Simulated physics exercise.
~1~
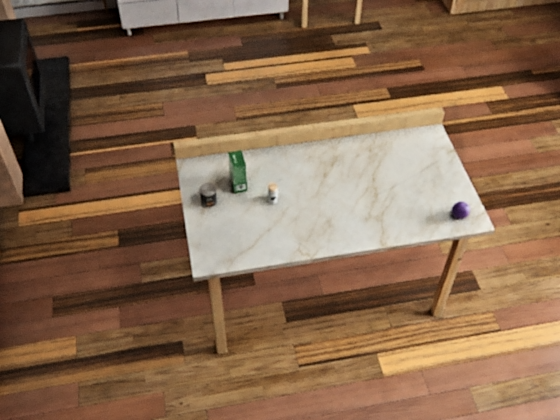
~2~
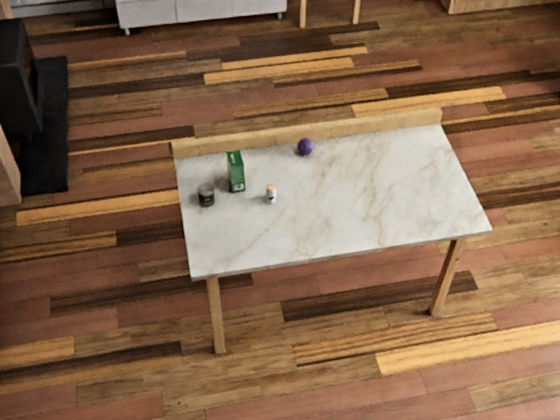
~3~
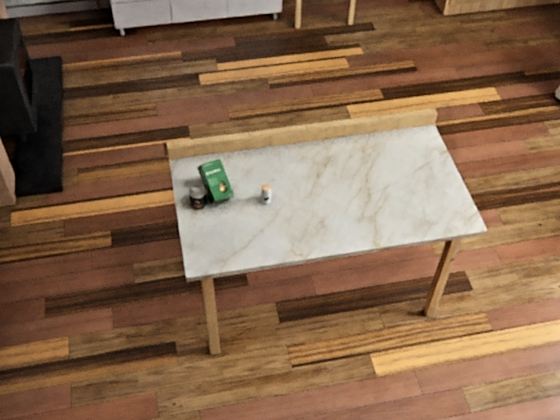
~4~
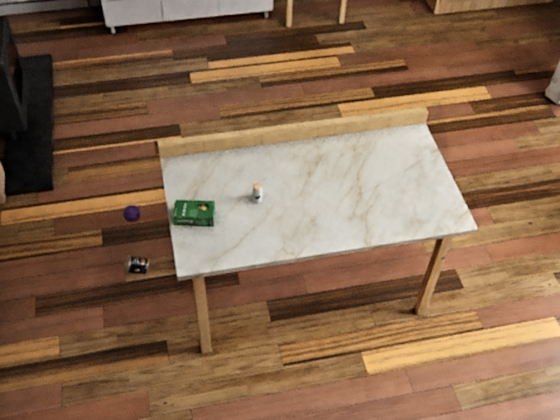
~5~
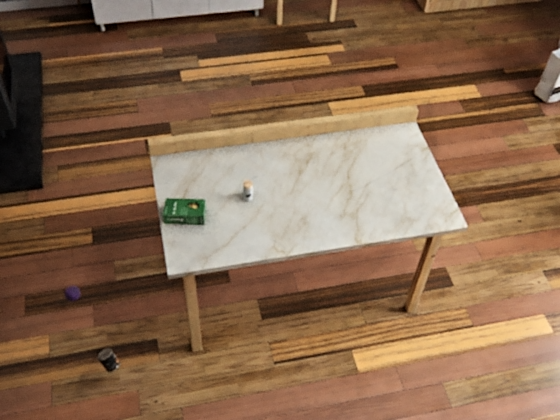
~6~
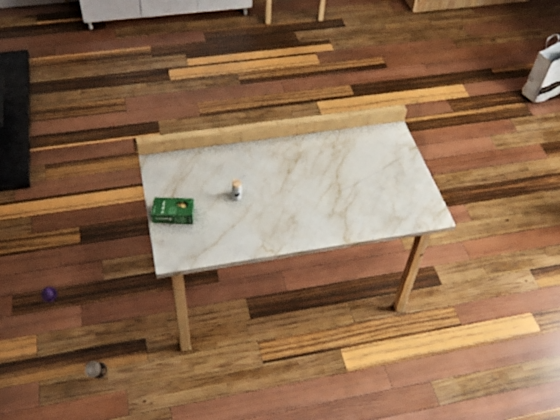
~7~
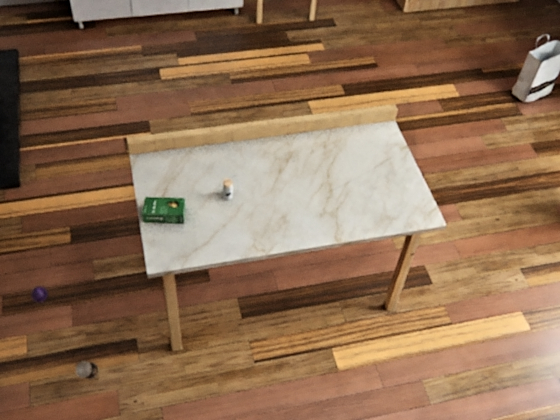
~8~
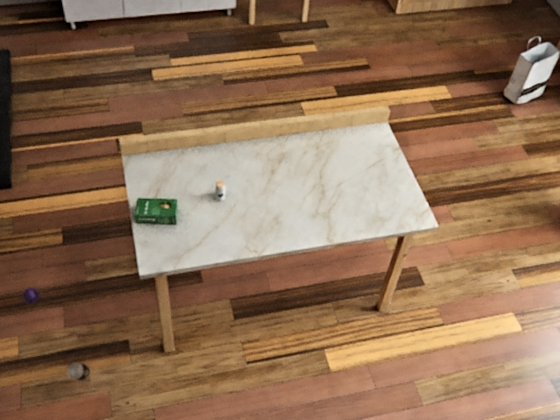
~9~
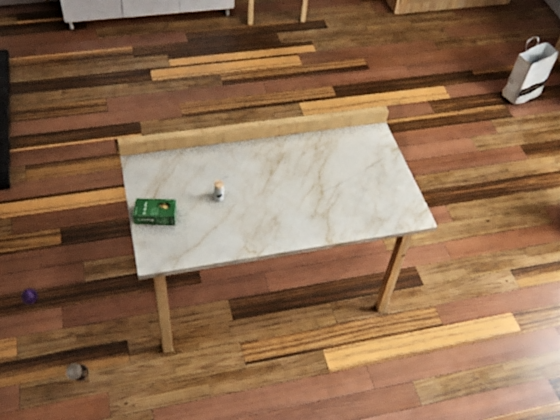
A purple ball rolls left across a marble-topped table and rebounds off the raised back edge toward a black tin and a green carton; the carton topples onto its side, the ball and tin drop to the wooden floor, and a small white shaker stays standing.
